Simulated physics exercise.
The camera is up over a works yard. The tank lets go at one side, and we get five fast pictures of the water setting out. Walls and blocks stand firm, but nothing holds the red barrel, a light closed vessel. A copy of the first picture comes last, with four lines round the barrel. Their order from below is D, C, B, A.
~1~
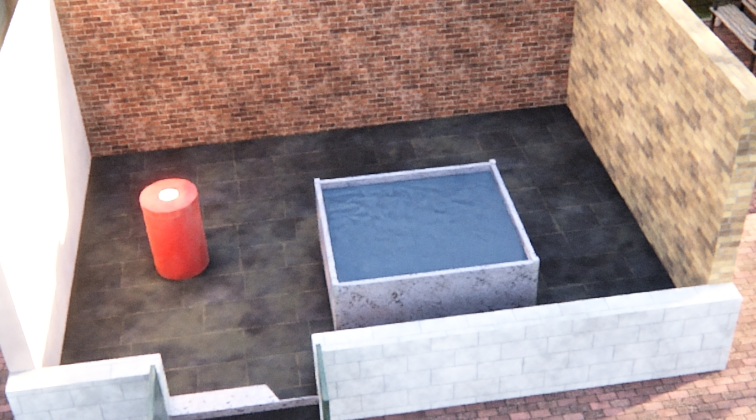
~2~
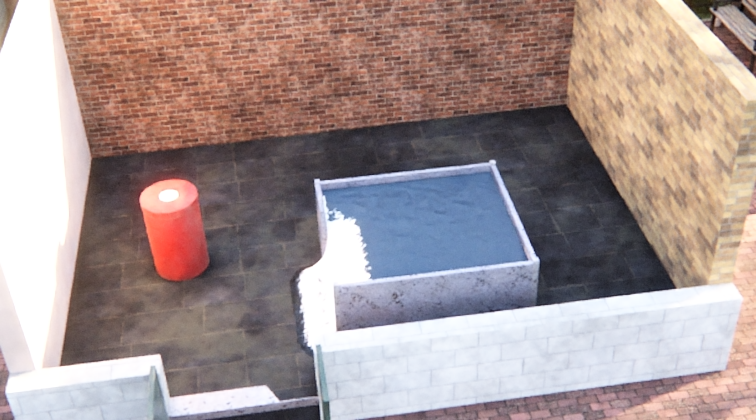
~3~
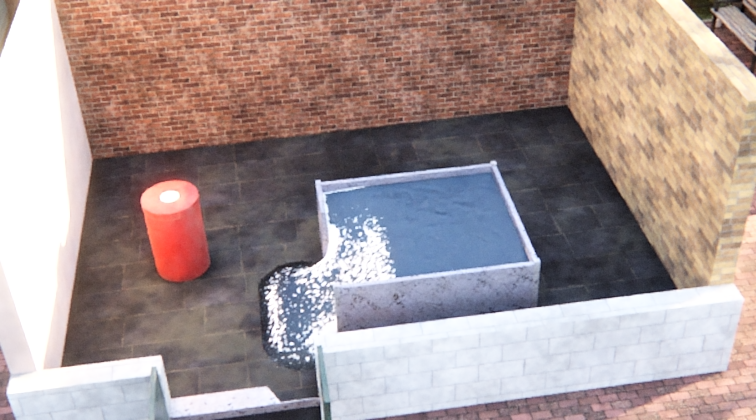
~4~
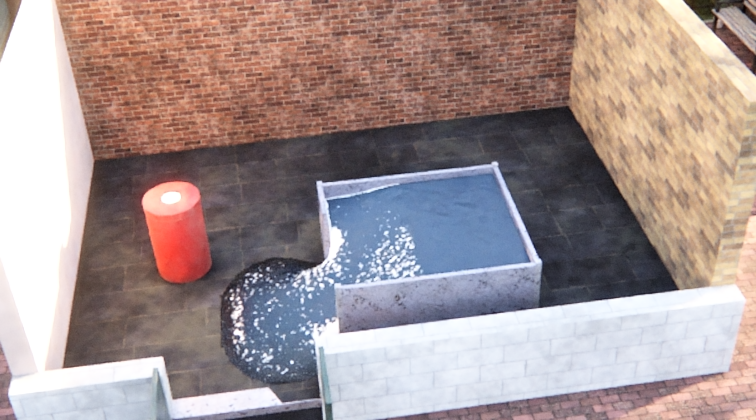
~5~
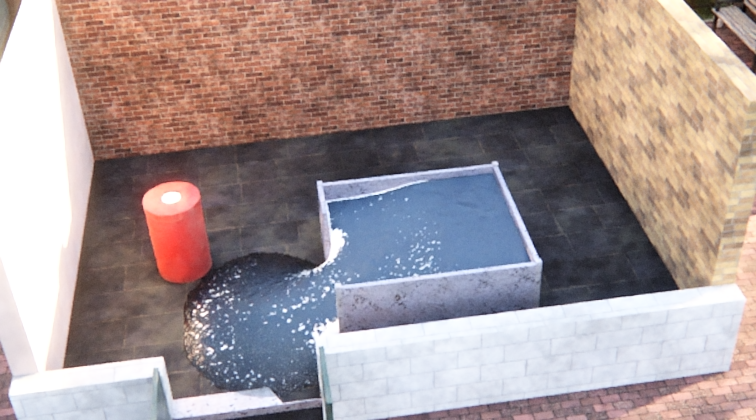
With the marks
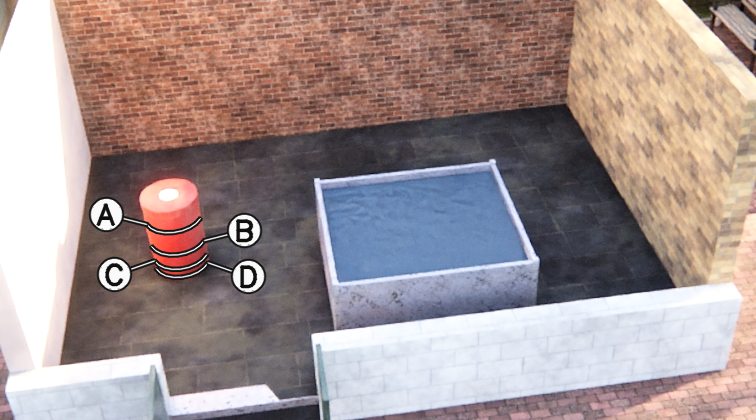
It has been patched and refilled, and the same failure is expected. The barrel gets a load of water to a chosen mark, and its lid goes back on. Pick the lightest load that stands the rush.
Take B.
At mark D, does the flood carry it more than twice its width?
Yes, clearly.
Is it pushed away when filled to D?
Yes, it does.
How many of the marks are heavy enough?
Two of them.
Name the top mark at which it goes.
That would be C.
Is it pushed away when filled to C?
Yes, it does.
On the marked copy, A at (173, 232); B at (177, 254); C at (180, 269); D at (182, 277); from the bottom up D, C, B, A.
Choosing A, it does not move.
Choosing B, it does not move.
Choosing C, it is pushed about its own width away.
Choosing D, it is pushed about 6 times its own width away.
